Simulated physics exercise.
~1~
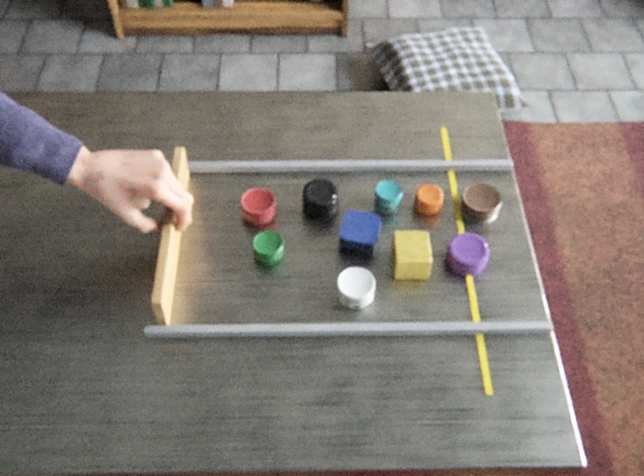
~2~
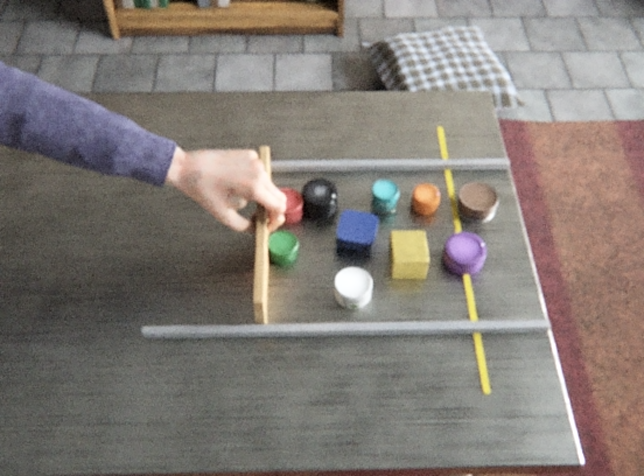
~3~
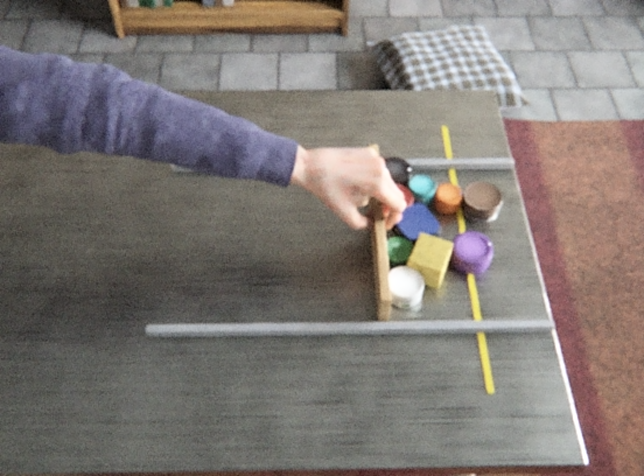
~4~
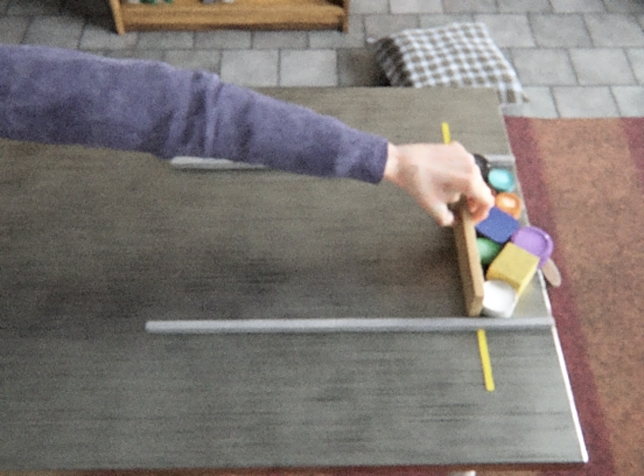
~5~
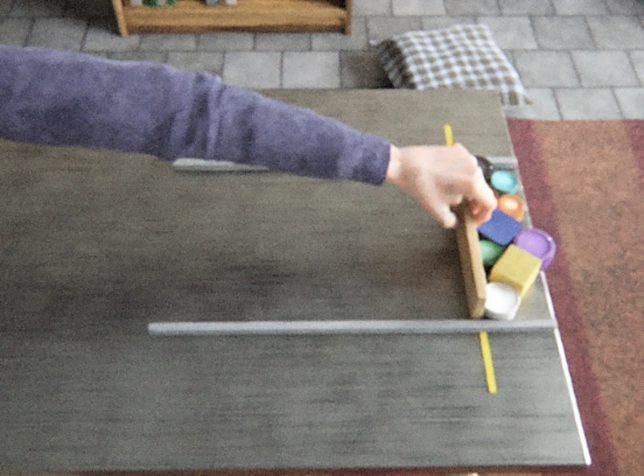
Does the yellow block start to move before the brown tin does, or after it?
The yellow block starts to move before the brown tin. It is already being shoved along with the bunch while the tin still sits in its place, and the tin moves only later.
A wooden board, held upright by a hand in a purple sleeve, stands at the left of a scatter of small things on a dark grey table, seen from above between two pale rails. Red and green tubs lie nearest it, with black, teal, orange and white round pieces, blue and yellow blocks, a purple lid and a brown tin farther right. The hand slides the board rightward, gathering the tubs first, then bunching most of the others together. The board reaches the yellow tape and stops. The brown tin tips off the right edge and is gone, while the rest stay crowded there.
